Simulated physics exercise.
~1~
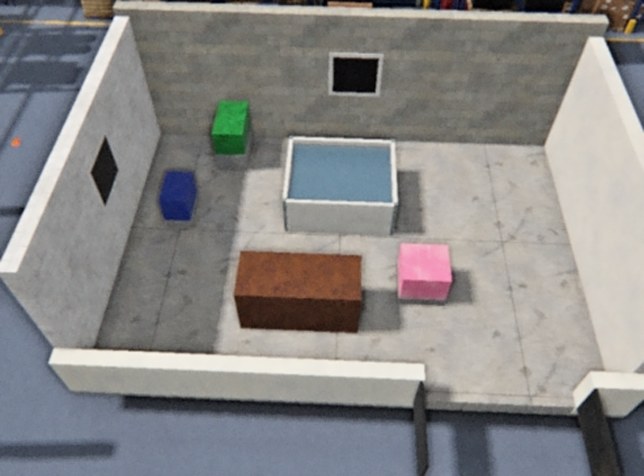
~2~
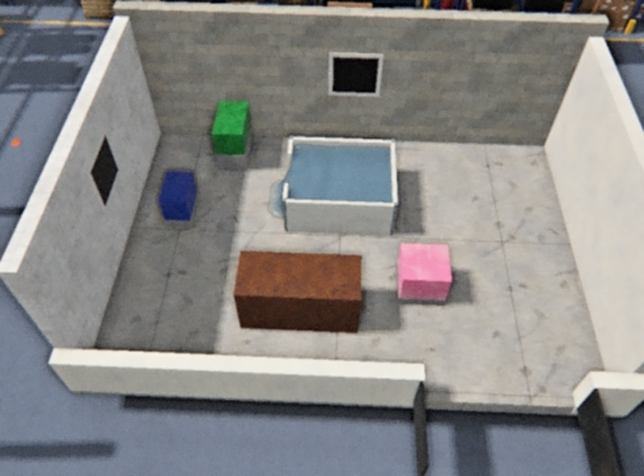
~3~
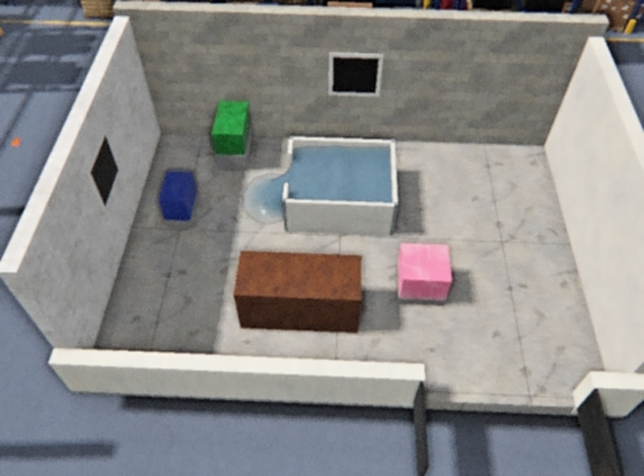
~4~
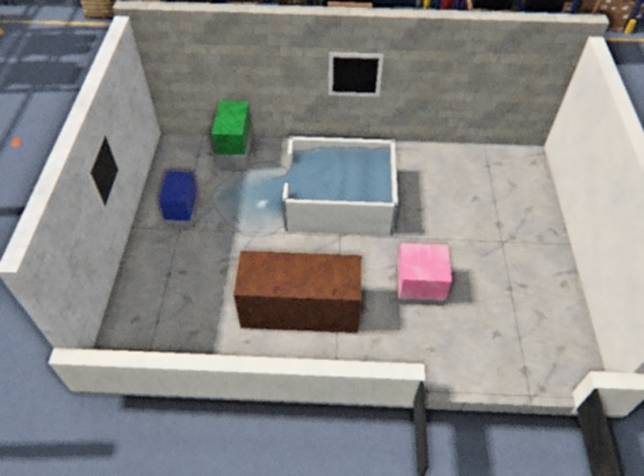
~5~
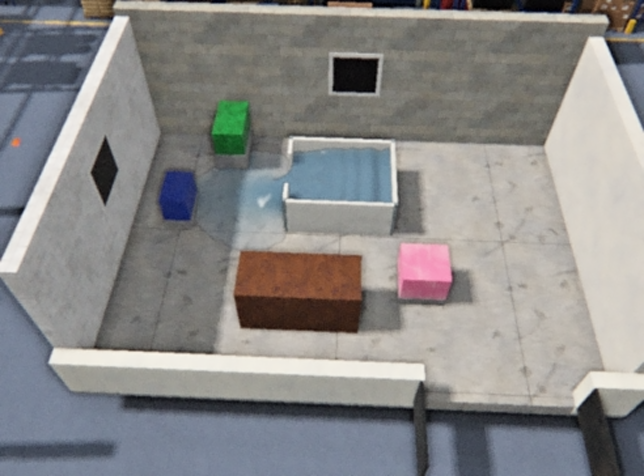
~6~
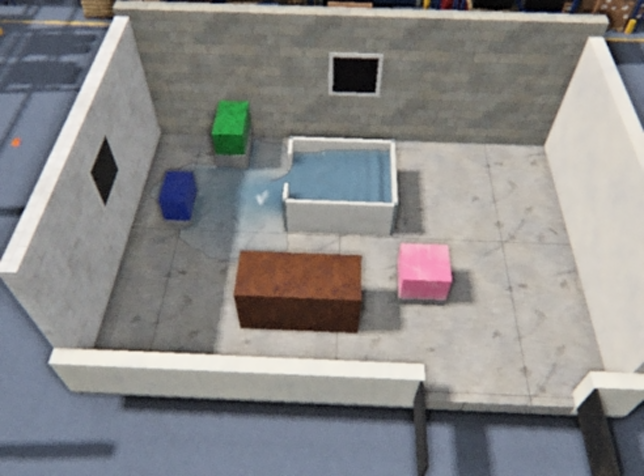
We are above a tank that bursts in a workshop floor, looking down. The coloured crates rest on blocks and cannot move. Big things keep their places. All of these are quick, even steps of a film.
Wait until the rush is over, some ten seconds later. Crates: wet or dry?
Green crate, dry; blue crate, wet; pink crate, dry.
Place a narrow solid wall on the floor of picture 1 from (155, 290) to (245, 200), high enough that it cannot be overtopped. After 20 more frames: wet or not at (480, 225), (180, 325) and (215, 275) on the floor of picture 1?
As listed: Clear, wet, under water.
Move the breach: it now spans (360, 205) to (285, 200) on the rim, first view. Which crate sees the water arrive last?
Last: The green-painted one.
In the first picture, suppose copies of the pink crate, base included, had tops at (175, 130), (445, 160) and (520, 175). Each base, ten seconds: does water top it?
Checked in the order given, number one does get flooded, number two never gets reached and number three never gets reached.
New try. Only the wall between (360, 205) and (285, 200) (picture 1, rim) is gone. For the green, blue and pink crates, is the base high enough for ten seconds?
I'd expect the green crate remains untouched, the blue crate remains untouched, and the pink crate goes wet.
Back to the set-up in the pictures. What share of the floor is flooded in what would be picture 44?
I make it 60 per cent.
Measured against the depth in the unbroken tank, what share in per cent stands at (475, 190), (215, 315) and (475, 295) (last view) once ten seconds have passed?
Respectively 2, 14 and 2 per cent.
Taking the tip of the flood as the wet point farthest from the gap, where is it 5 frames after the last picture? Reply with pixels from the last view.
Pixel estimate: (111, 293).
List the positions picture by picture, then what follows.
In the first picture, still water in the tank at (341, 173).
In the second picture, the front is at (277, 214), out from the gap at (291, 188).
In the third picture, the front is at (247, 206), out from the gap at (291, 189).
In the fourth picture, water pours out at (291, 190) and has run to (217, 203).
In the fifth picture, the front is at a hidden place, out from the gap at (291, 189).
In the sixth picture, the front is at (156, 189), out from the gap at (291, 189).
A moment on, water covers 20 % of the floor; the green crate water round its plinth, the blue crate water round its plinth, the pink crate not reached.
Next, water covers 30 % of the floor; the green crate water round its plinth, the blue crate water round its plinth, the pink crate not reached.
Then, water covers 40 % of the floor; the green crate water round its plinth, the blue crate water round its plinth, the pink crate not reached.
Later, water covers 60 % of the floor; the green crate water round its plinth, the blue crate water round its plinth, the pink crate water round its plinth.
In the end, water covers 90 % of the floor; the green crate stayed above the water, the blue crate was topped, the pink crate stayed above the water.
